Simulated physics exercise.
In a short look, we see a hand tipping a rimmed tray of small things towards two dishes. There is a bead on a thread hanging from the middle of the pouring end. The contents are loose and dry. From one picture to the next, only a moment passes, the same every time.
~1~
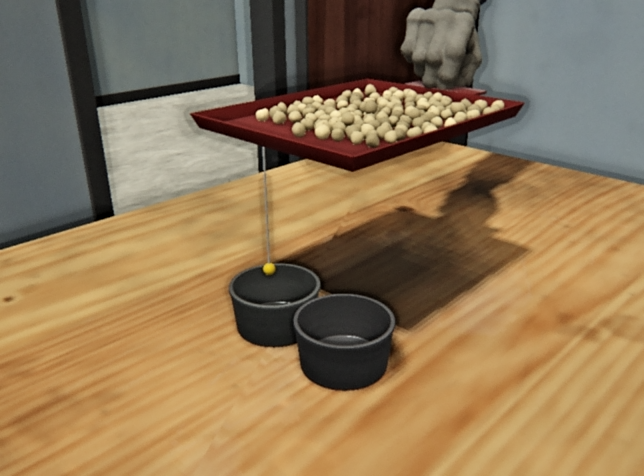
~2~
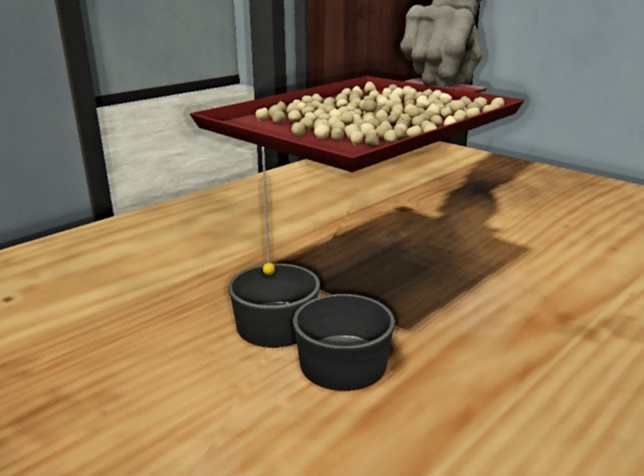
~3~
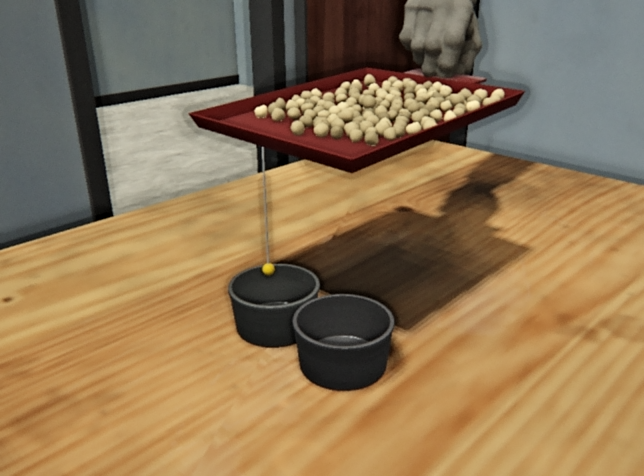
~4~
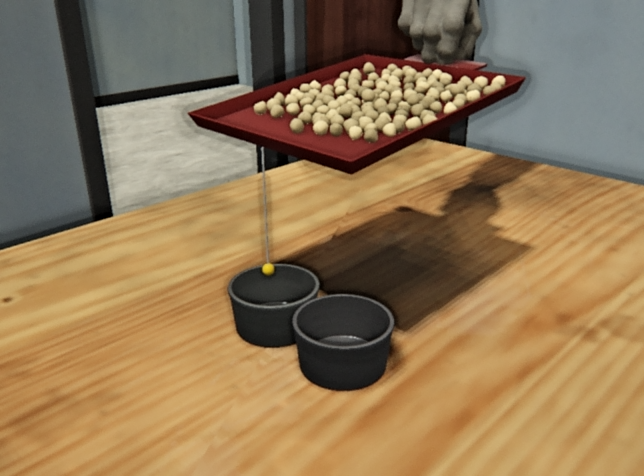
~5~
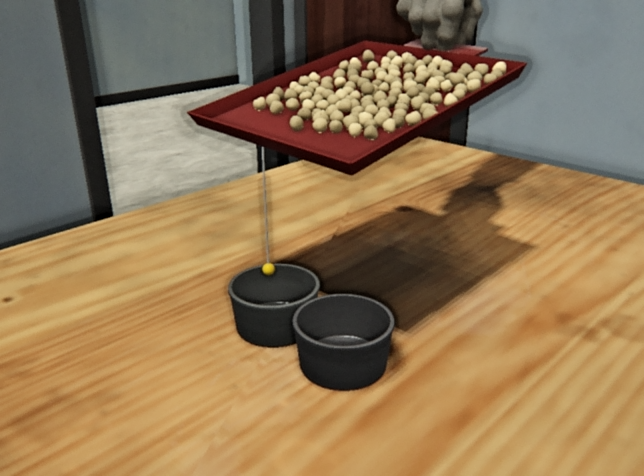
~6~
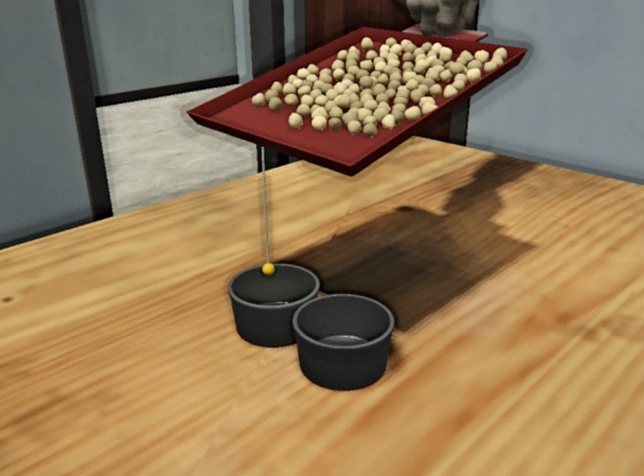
A gray hand slowly tilts a red tray of round nuts above two dark dishes.
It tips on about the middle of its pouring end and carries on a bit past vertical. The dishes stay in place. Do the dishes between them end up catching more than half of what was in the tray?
No.
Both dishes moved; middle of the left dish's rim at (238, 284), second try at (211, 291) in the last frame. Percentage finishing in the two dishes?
You'd get near 50 per cent and afterwards near 70 per cent.
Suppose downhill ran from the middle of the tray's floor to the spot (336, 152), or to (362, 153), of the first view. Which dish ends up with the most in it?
The first try goes to the one on the right and the second to the one on the right.
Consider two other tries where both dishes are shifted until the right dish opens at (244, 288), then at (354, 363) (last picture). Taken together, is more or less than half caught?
Together the dishes get less than a half first, then beyond half.
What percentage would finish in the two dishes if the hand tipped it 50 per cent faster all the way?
Something like 10 percent, give or take.
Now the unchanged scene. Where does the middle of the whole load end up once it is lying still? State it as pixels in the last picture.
At about (253, 388).
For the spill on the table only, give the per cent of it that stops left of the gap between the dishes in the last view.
It comes to near 90 percent of the spill.
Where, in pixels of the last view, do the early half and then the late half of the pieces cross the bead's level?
For the early half I get (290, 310), and for the late half (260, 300).
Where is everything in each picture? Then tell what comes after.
In the first picture, corners of the pouring end (198, 113) and (353, 153), level; middle of the load (375, 114), macadamia nuts; left dish (242, 317); right dish (310, 357); bead on its thread (269, 269).
In the second picture, corners of the pouring end (198, 113) and (352, 154), level; middle of the load (375, 112).
In the third picture, corners of the pouring end (197, 113) and (352, 155), tipped barely, lowest at the right corner; middle of the load (374, 107).
In the fourth picture, corners of the pouring end (196, 112) and (351, 157), tipped a little, lowest at the right corner; middle of the load (374, 99).
In the fifth picture, corners of the pouring end (195, 111) and (350, 158), tipped a little, lowest at the right corner; middle of the load (373, 91).
In the sixth picture, corners of the pouring end (194, 110) and (350, 160), tipped a little, lowest at the right corner; middle of the load (372, 83); left dish (241, 318); right dish (309, 358).
Just after the last frame, tray tipped steeply; almost all on the tray; just a few outside both.
A moment on, tray tipped right over; just a few on the tray; about a tenth in the right dish; roughly two thirds outside both; roughly a quarter in the air.
Further on, tray tipped past a quarter turn; about a tenth in the right dish; the larger part outside both.
When it is over, tray tipped past a quarter turn; about a tenth in the right dish; not one in the left dish; the larger part outside both.
